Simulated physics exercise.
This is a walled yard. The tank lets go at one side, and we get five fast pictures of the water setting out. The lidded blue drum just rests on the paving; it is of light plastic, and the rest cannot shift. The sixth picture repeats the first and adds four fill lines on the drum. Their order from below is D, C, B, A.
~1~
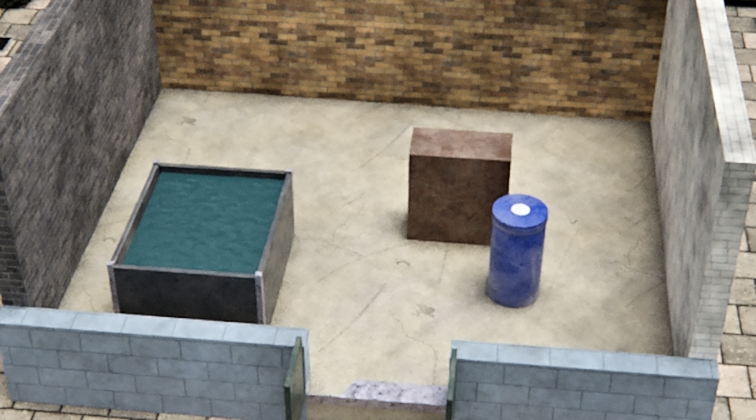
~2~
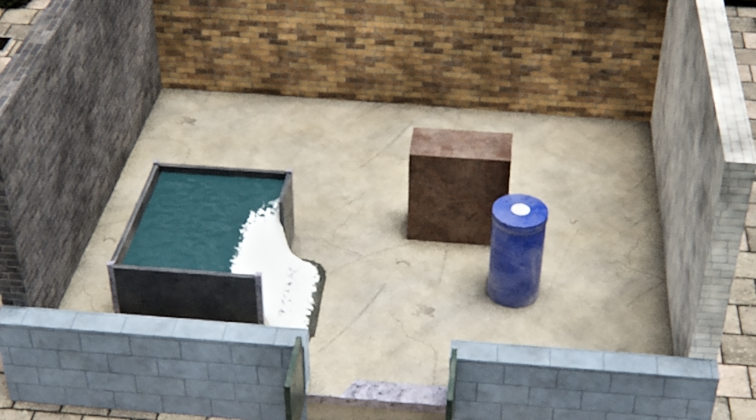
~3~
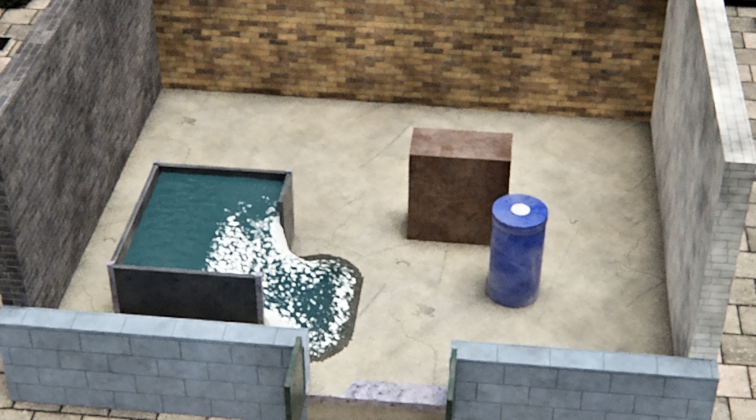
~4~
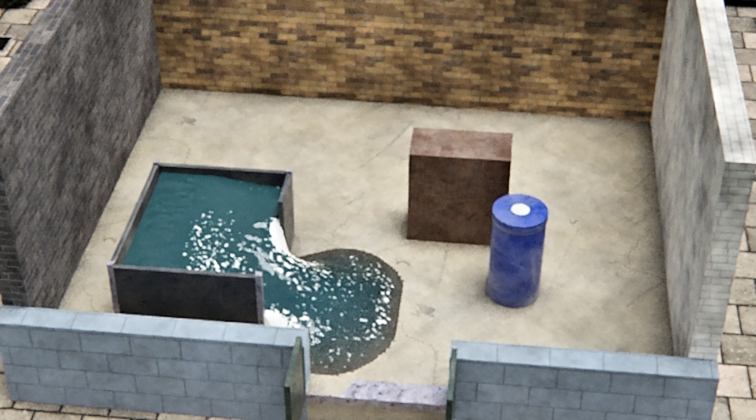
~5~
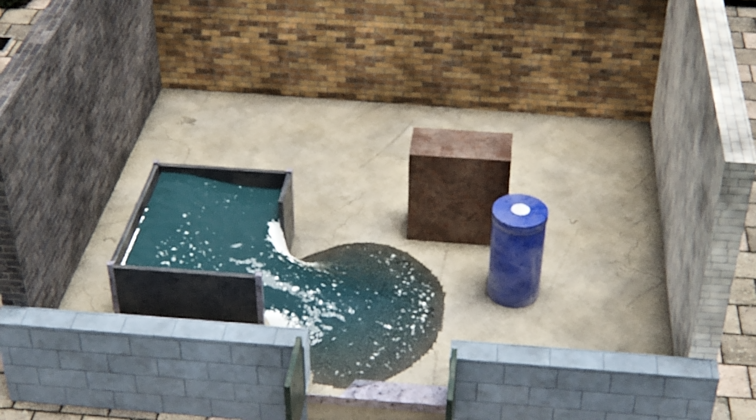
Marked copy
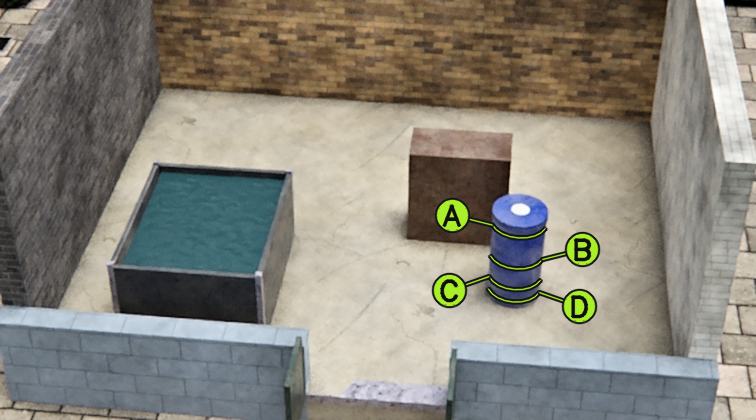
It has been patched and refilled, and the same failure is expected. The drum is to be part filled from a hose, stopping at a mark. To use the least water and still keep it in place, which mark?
I would pick mark B.
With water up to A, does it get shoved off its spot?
No, not at all.
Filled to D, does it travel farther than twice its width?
Yes.
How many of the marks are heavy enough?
Two.
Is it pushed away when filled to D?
Yes, that goes wrong.
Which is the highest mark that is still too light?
C it is.
On the marked copy, A at (518, 237); B at (515, 268); C at (514, 289); D at (513, 302); from the bottom up D, C, B, A.
If A is chosen, it does not move.
If B is chosen, it does not move.
If C is chosen, it is pushed about its own width away.
If D is chosen, it is pushed about 5 times its own width away.
